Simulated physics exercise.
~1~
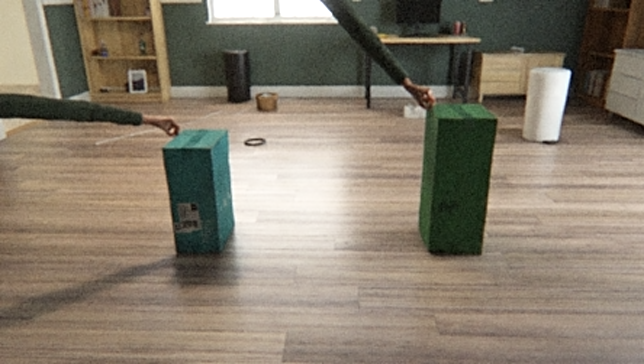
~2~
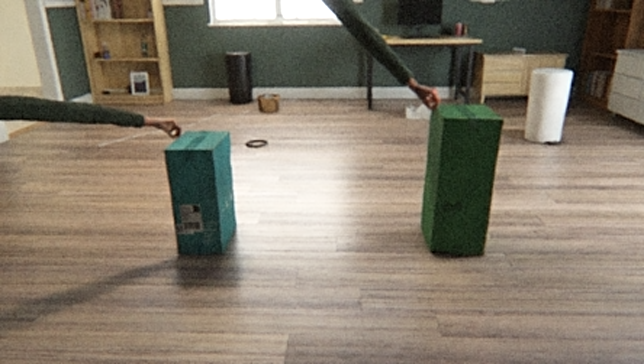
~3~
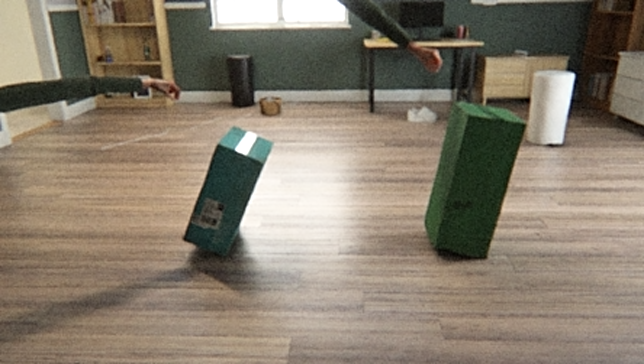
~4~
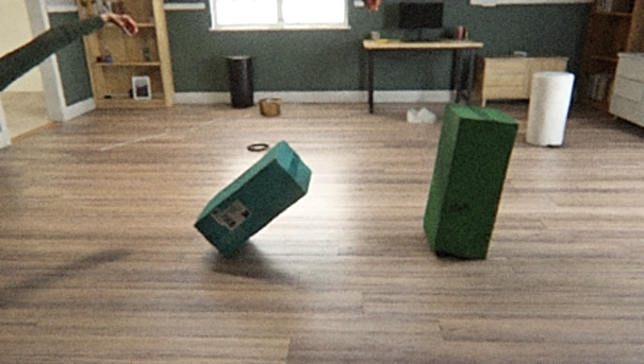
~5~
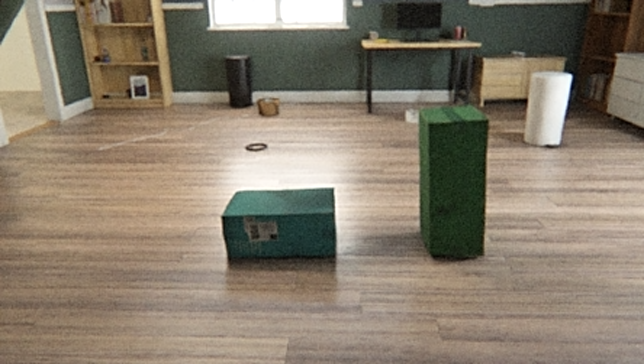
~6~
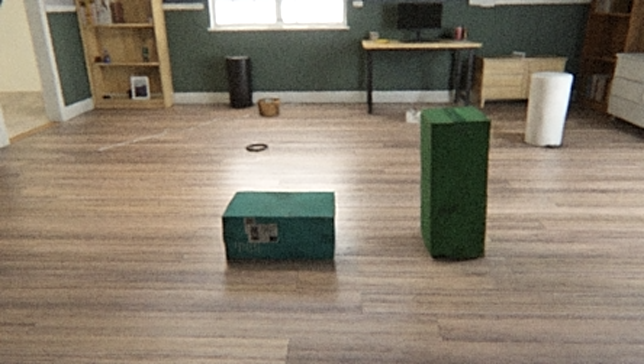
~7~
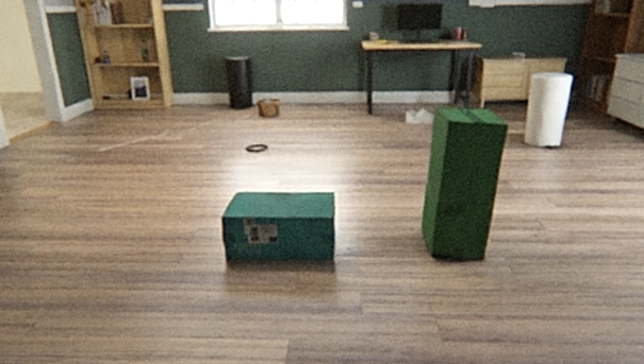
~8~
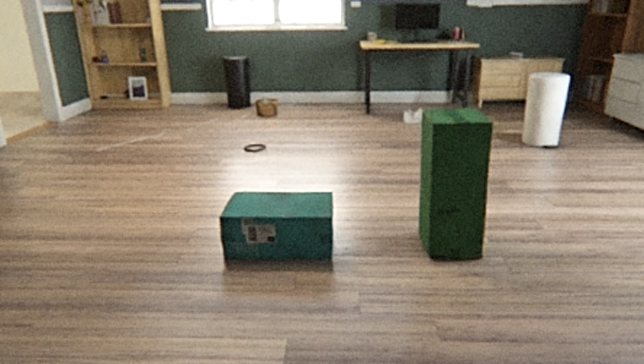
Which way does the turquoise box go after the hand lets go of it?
It goes to the right, tipping over that way until it lies on its side.
Two tall boxes, a turquoise one on the left and a taller green one on the right, stand on a wood floor, seen from the front by a slightly swaying camera, with shelves and a desk against a dark green wall behind. Two hands reach in from the left and from above, touching the boxes near their tops. Both boxes tip to the right as the hands let go and draw back. The turquoise box keeps leaning and topples onto its side. The green box tilts, rocks back and forth a little, and ends standing upright.
